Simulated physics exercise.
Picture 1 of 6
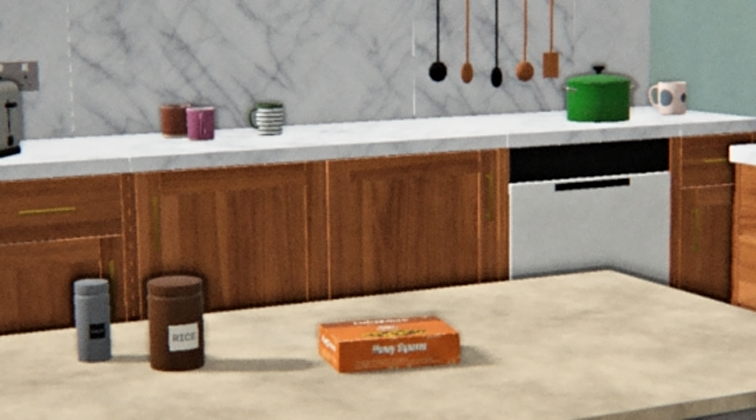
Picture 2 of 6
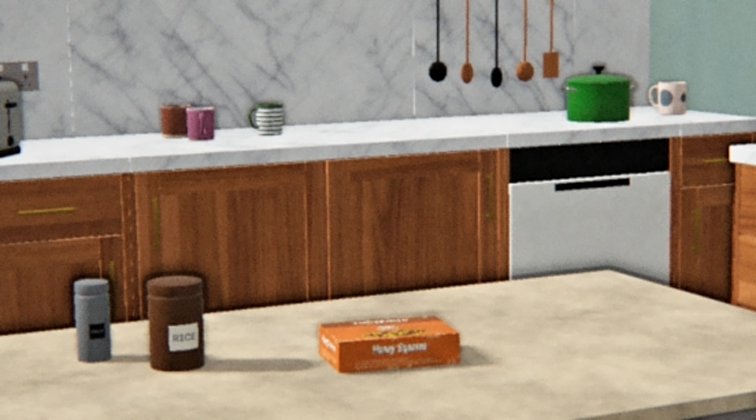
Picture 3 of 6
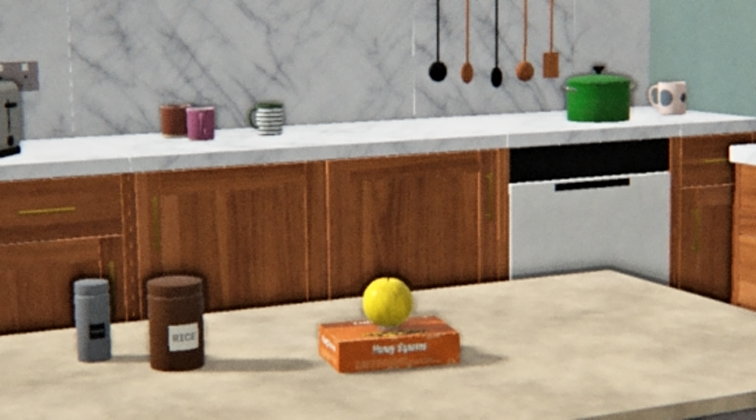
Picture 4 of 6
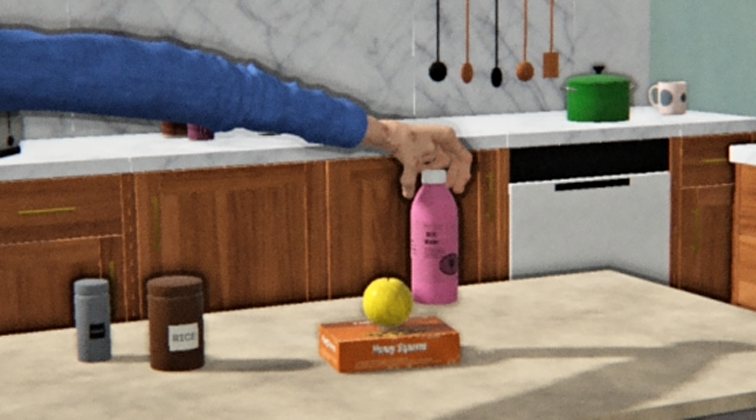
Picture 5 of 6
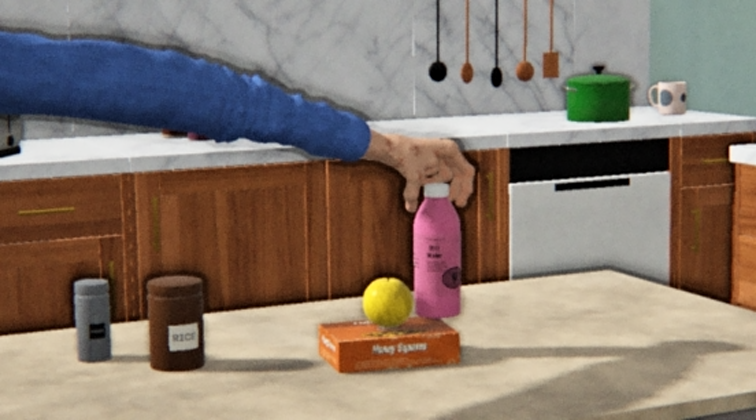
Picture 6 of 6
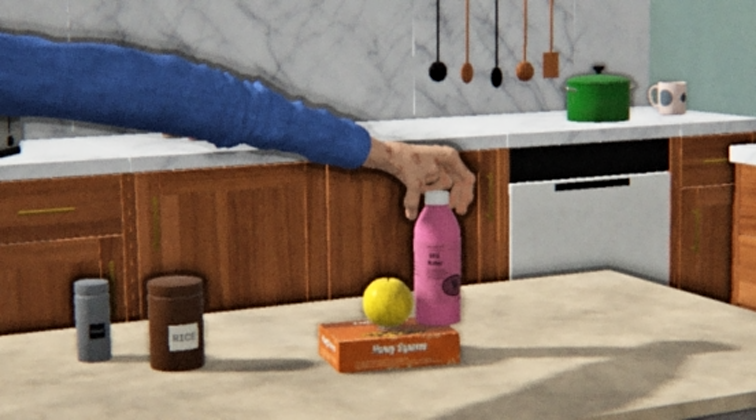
A blue-sleeved arm comes into a kitchen seen from a still camera, level across a pale worktop, with wooden cabinets and a green pot behind. On the worktop stand a grey shaker and a brown rice canister at left, and an orange box near the centre. A yellow apple appears on the box, then the hand lowers a pink bottle slightly just behind its right side, still gripping the top.
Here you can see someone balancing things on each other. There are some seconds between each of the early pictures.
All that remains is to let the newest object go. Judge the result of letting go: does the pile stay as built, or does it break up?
The pile stays as built.
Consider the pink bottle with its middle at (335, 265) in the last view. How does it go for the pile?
Result: Pile standing.
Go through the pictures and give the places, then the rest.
The last thing is not in view yet, in the first picture.
The last thing is not in view yet; grey shaker (93, 321), in the second picture.
The last thing is not in view yet; yellow apple (388, 302), in the third picture.
On its way; pink bottle (434, 237); grey shaker (93, 321), in the fourth picture.
On its way; pink bottle (437, 250); yellow apple (388, 302), in the fifth picture.
Set down, still held; pink bottle (438, 257); grey shaker (93, 321), in the sixth picture.
Then, 0.50 s past the last view, nothing moves.
Then, 1.20 s past the last view, pink bottle resting near (438, 258).
Finally, all 5 still in place. Final places as the last picture's camera would see them, pink bottle near (438, 258). The pile stays up.
